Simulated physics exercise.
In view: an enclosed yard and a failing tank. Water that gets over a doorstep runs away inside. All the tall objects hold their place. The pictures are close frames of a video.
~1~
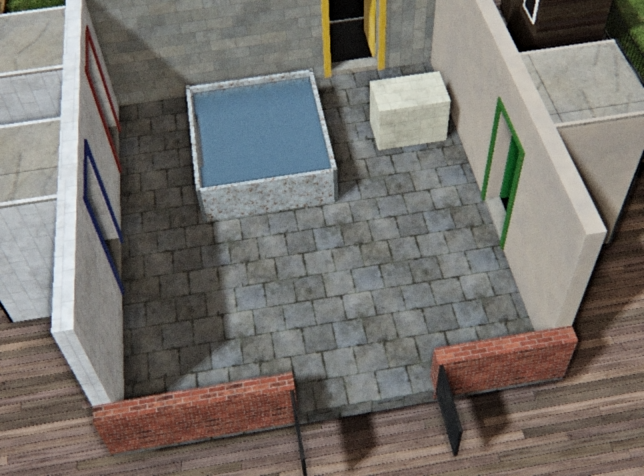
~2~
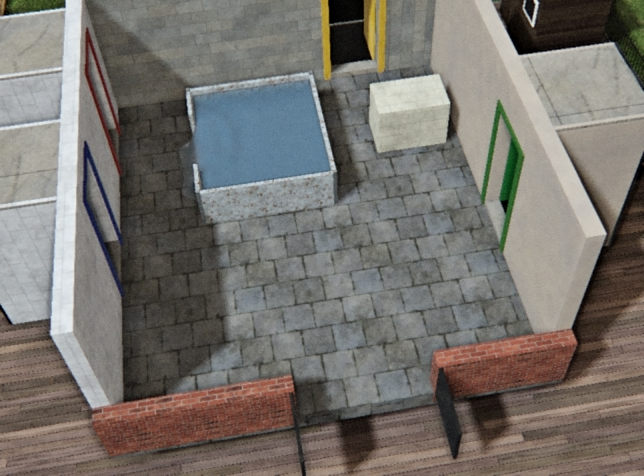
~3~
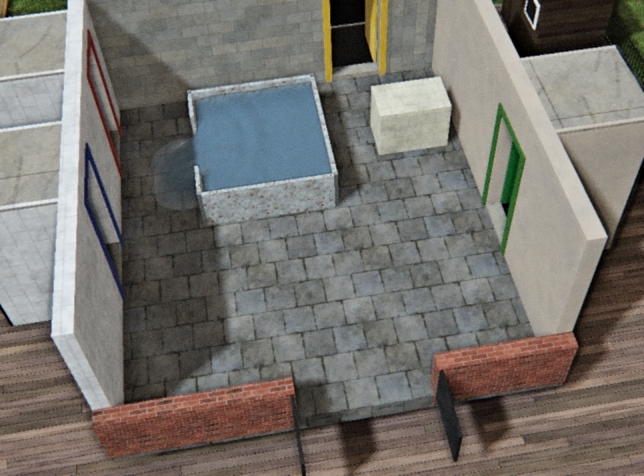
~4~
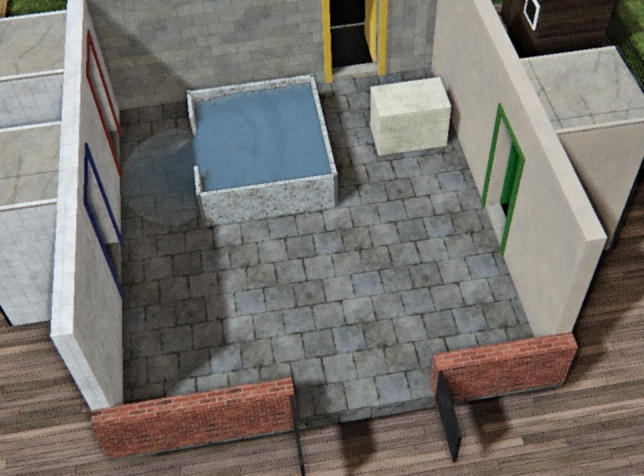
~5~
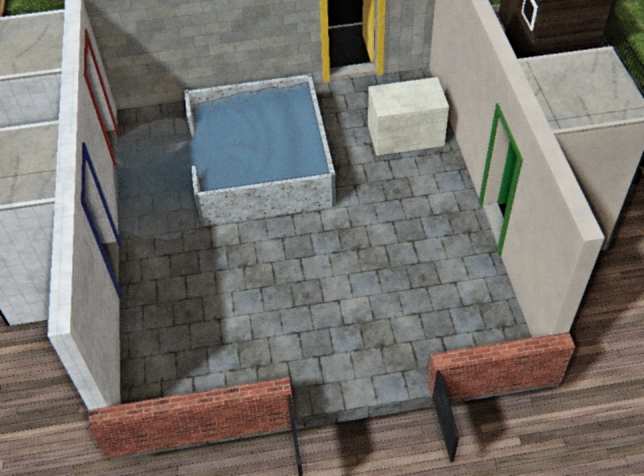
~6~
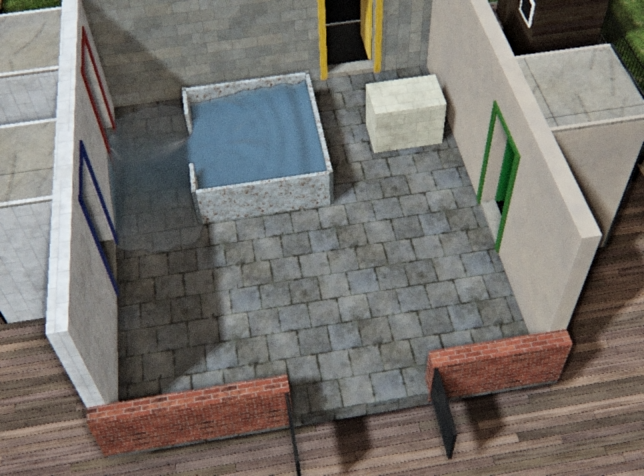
In a walled yard paved with grey stone, an open tank of blue water sits whole and still near a pale block. A gap opens in its left side and water pours out, spreading in a thin, rounded sheet across the paving toward the left wall, while ripples cross the tank's surface.
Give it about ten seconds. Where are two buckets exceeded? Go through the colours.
In the end: The blue door admits no more than that; the green door admits no more than that; the yellow door admits no more than that; the red door lets in a lot.
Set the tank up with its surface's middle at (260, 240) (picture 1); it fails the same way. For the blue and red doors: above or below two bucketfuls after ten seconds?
My reading: Blue door lets more in; red door holds.
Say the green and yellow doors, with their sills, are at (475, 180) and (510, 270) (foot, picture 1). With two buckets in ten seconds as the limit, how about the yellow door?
One by one: The yellow one holds.
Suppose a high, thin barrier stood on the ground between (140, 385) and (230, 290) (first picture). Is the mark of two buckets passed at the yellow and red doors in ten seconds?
My reading: The yellow door holds, the red door floods.
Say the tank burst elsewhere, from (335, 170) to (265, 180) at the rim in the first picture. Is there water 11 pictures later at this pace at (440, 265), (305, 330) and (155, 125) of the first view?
As listed: Under water, wet, clear.
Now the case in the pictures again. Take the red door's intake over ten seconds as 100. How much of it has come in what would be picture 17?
About 55 per cent.
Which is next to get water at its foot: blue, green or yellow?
I say the blue one.
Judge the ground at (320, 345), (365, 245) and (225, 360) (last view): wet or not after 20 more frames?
As listed: Covered, free of water, awash.
A moment on, water covers 15 % of the floor; the blue door wet at the sill, nothing in, the green door not reached, the yellow door not reached, the red door over two buckets in.
Next, water covers 35 % of the floor; the blue door wet at the sill, nothing in, the green door not reached, the yellow door not reached, the red door far over two buckets in.
Then, water covers 55 % of the floor; the blue door under two buckets in, the green door not reached, the yellow door wet at the sill, nothing in, the red door far over two buckets in.
Later, water covers 80 % of the floor; the blue door under two buckets in, the green door wet at the sill, nothing in, the yellow door wet at the sill, nothing in, the red door far over two buckets in.
In the end, water covers 95 % of the floor; the blue door under two buckets in, the green door under two buckets in, the yellow door under two buckets in, the red door far over two buckets in.
